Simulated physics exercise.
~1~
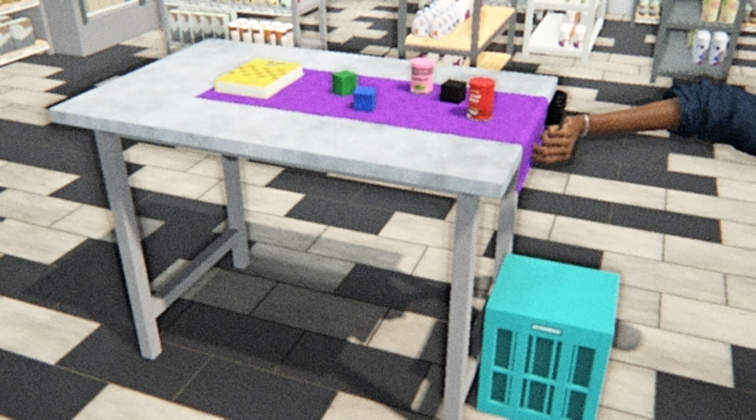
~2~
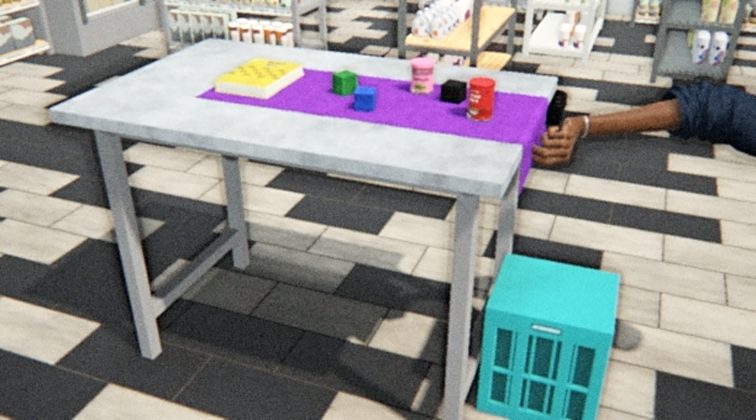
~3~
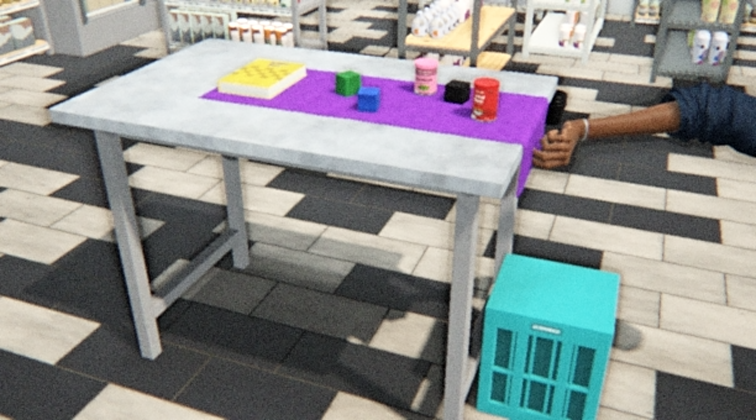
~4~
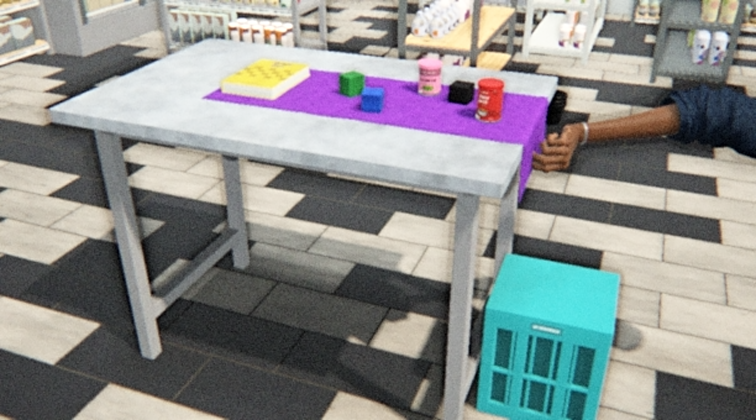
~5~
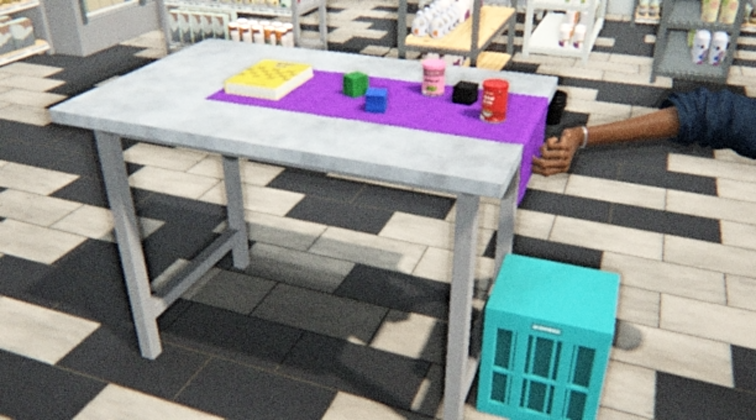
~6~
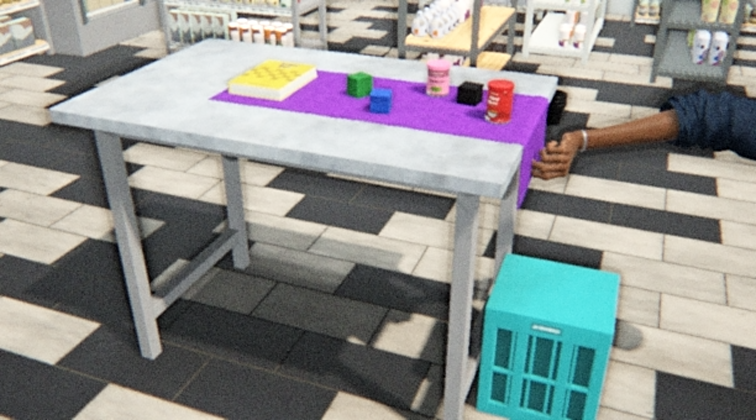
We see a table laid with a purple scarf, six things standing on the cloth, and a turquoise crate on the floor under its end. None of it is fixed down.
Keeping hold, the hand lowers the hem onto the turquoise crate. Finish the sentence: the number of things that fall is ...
The number of things that fall is three.
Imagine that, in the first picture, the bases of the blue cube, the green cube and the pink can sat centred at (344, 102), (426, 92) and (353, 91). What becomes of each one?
The blue cube would stay in place, the green cube would end up off, the pink can would stay in place.
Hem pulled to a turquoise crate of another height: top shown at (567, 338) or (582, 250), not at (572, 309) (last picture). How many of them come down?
For the first height 4, for the second 1.
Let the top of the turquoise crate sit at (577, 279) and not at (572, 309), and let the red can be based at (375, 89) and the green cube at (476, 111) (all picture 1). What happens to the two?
The red can remains up, the green cube tumbles off.
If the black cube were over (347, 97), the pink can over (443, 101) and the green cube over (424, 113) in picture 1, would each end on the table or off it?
Outcome: Black cube stays, pink can falls away, green cube falls away.
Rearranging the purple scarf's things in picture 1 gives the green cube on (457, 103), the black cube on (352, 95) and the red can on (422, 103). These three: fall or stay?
In the end the green cube gets dislodged, while the black cube rides it out and the red can gets dislodged.
Early on, hem near (526, 231); red can gone.
Midway, hem near (524, 262); red can and black cube gone.
Finally, hem on the crate; red can, black cube and pink can gone. It carries off three.
